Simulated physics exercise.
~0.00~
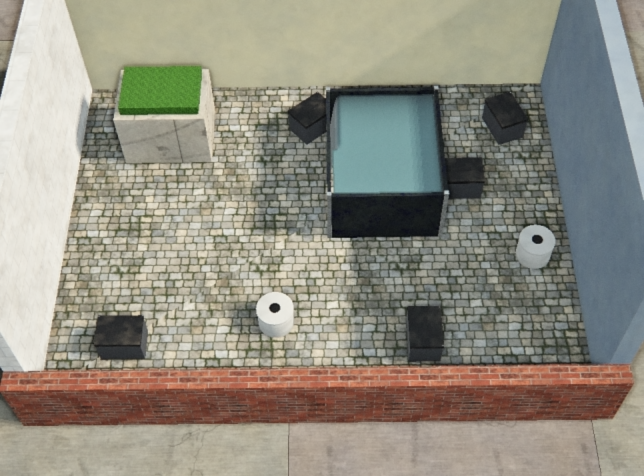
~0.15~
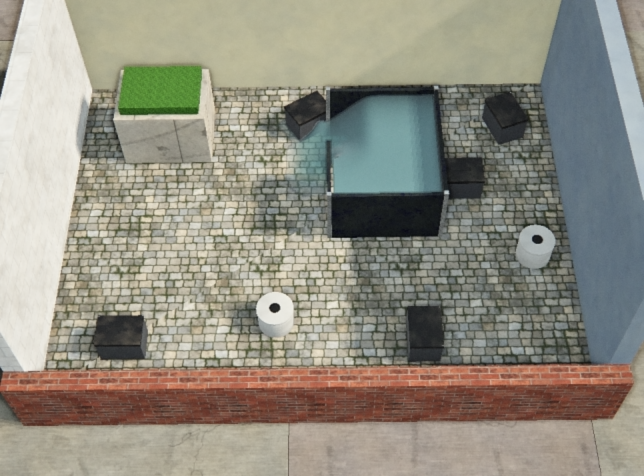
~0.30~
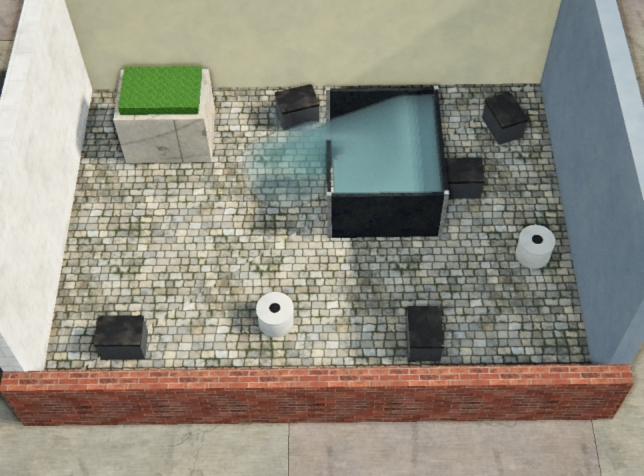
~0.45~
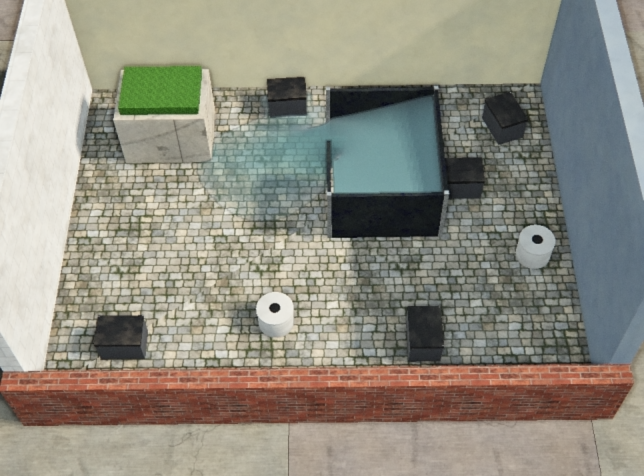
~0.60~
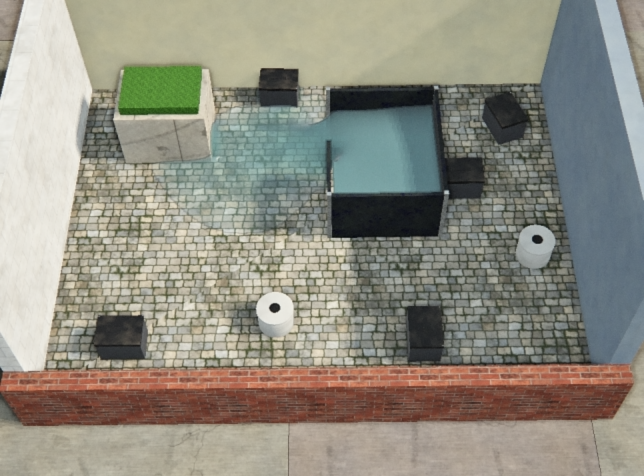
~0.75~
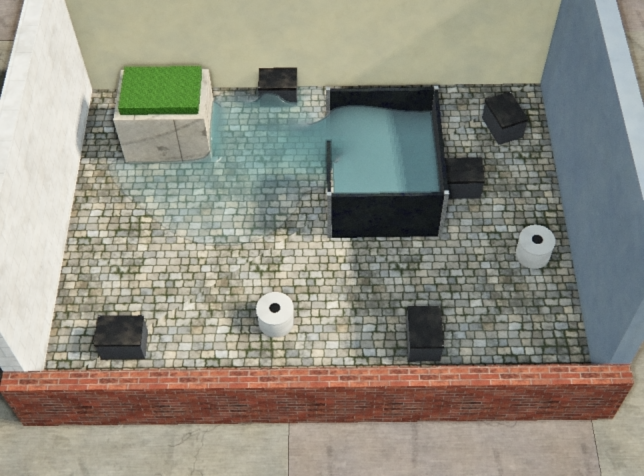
In this clip, water pours from the left side of a dark open tank in a walled, cobbled court and spreads left past the grass-topped block, while the dark box beside the opening slides up and left toward the back wall.
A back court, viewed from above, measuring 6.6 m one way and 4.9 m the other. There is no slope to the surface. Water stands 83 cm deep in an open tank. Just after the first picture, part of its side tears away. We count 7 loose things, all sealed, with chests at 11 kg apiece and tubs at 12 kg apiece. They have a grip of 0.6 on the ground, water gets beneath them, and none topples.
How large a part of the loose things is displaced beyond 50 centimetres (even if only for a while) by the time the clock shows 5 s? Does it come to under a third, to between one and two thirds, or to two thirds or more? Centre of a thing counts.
I predict the proportion will never get to a third.
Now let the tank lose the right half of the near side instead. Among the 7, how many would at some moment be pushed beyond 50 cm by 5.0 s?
Result: 5.
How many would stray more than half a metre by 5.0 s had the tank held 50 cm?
The count would be 1.
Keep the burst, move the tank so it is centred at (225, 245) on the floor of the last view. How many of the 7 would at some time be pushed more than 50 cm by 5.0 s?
Then 5.
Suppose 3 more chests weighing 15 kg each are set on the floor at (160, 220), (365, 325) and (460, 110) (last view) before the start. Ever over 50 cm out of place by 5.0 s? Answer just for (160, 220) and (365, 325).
In turn: Over, short of it.
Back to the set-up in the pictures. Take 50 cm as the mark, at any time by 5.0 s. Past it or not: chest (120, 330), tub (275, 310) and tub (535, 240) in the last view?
Well, in that order it's topping it, not reaching it, not reaching it.
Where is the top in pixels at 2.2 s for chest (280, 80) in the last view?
It ends up close to (318, 89).
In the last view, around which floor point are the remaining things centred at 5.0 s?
Close to pixel (434, 229).
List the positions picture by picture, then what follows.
A chest at (312, 109), on the bottom; a chest at (426, 326), on the bottom; water covers 2.4 m2; 0 of 7 have shifted, in the first picture.
A chest at (308, 107) rests on the ground, 6 cm from its start; a chest at (426, 326), on the bottom; water covers 3.0 m2; 1 of 7 have shifted, in the second picture.
A chest at (297, 98) rests on the ground, 30 cm from its start; a chest at (426, 326), on the bottom; water covers 3.8 m2; 1 of 7 have shifted, in the third picture.
A chest at (287, 88), on the bottom, 54 cm from its start; a chest at (426, 326) rests on the ground; water covers 5.0 m2; 1 of 7 have shifted, in the fourth picture.
A chest at (279, 78), on the bottom, 75 cm from its start; a chest at (426, 326), on the bottom; 6.1 m2 under water; 1 of 7 have shifted, in the fifth picture.
A chest at (278, 78) rests on the ground, 77 cm from its start; a chest at (426, 326) rests on the ground; water covers 7.2 m2; 1 of 7 have shifted, in the sixth picture.
After 1.1 s 1 of 7 are over 50 cm from their spots; 0 afloat.
After 2.2 s 0 of 7 are over 50 cm from their spots; 0 afloat.
After 3.5 s 1 of 7 are over 50 cm from their spots; 2 afloat.
After 5.0 s 2 of 7 are over 50 cm from their spots, and 2 have been at some point; 2 afloat.
